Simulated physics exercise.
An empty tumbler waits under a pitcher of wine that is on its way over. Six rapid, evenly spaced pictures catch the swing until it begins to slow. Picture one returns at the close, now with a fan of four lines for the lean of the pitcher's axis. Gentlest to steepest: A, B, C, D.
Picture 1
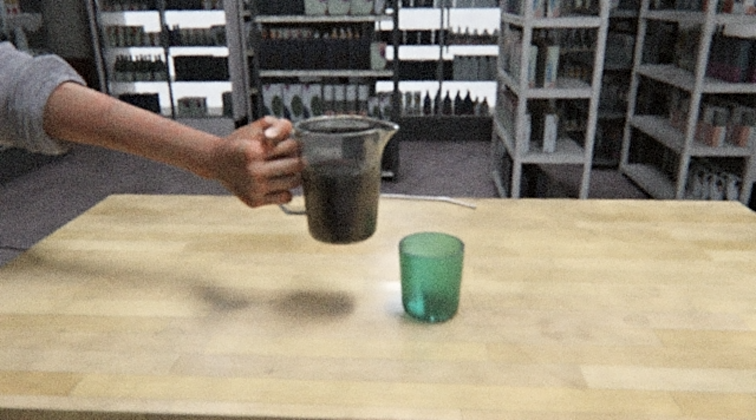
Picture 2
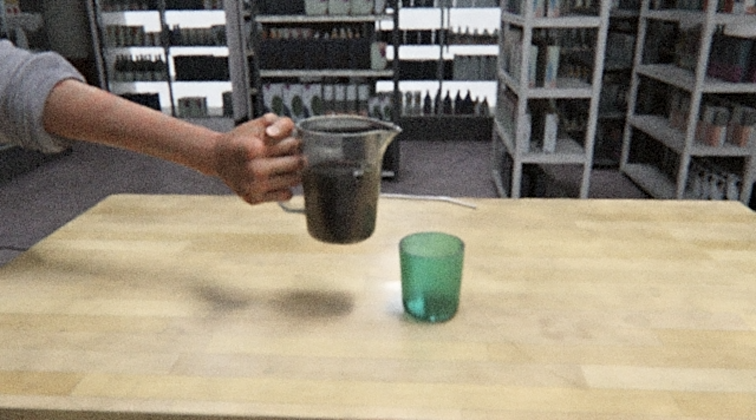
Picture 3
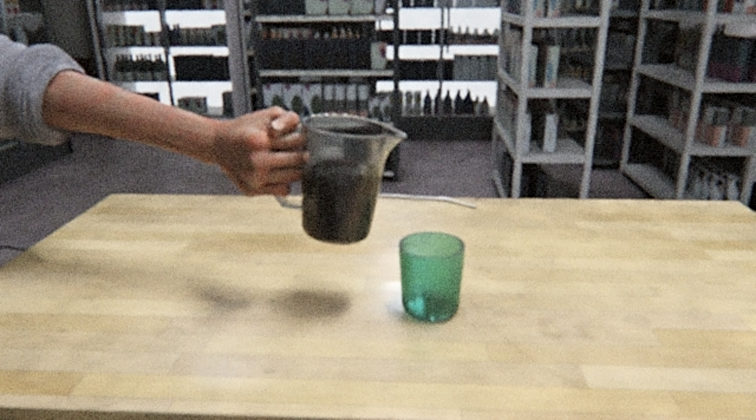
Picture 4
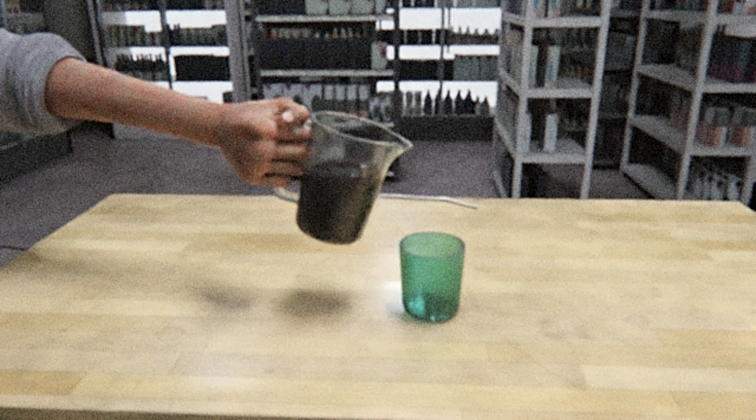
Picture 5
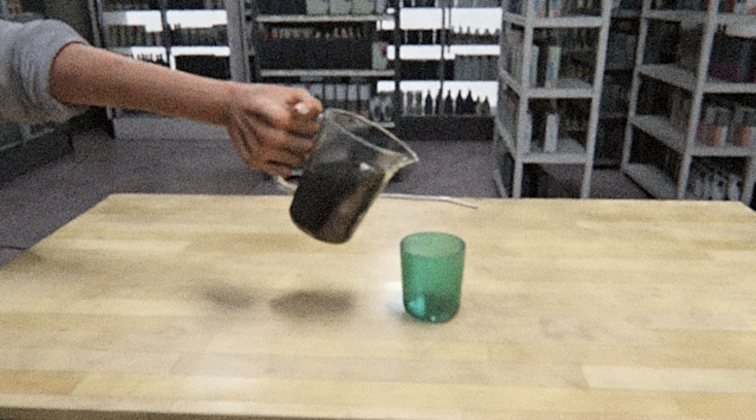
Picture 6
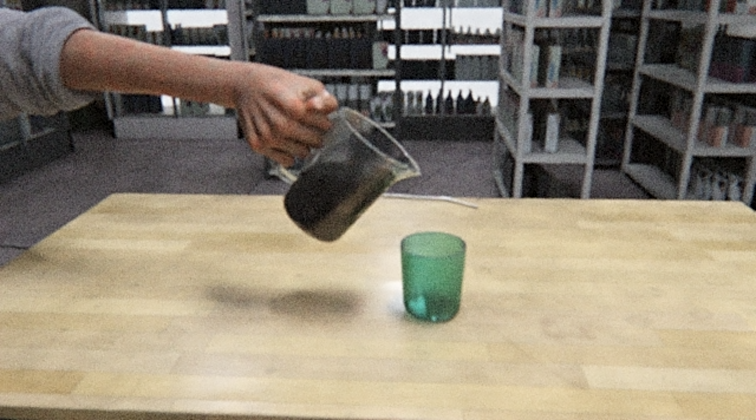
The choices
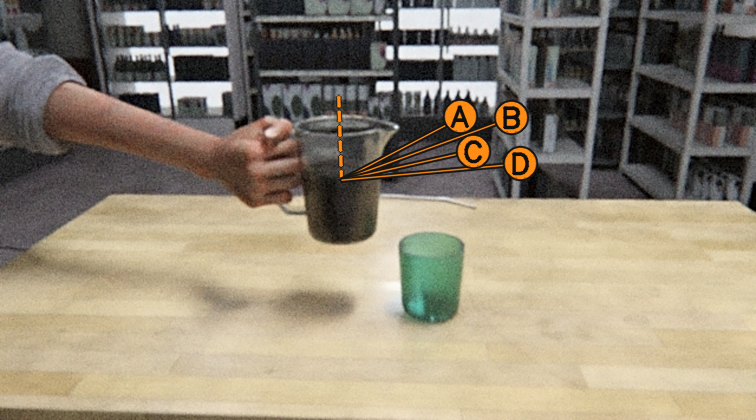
At first, a hand from the left holds a glass pitcher of dark liquid upright above a wooden table, beside an empty green tumbler. The hand then tilts the pitcher steadily to the right, its spout lowering toward the tumbler, while the liquid stays inside and the tumbler remains still.
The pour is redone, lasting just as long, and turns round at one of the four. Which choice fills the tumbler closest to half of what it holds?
B.
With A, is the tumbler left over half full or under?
Under.
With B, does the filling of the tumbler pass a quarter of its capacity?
Yes.
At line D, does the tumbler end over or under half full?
Over.
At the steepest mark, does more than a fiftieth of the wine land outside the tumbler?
Yes.
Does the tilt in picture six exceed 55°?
No.
In orange, A at (445, 125); B at (496, 123); C at (456, 154); D at (503, 165).
If A is chosen, the tumbler ends with about 30 % of what it can hold.
If B is chosen, the tumbler ends with about 52 % of what it can hold.
If C is chosen, the tumbler ends with about 73 % of what it can hold; 3 % of the wine is spilt.
If D is chosen, the tumbler ends with about 84 % of what it can hold; 11 % of the wine is spilt.
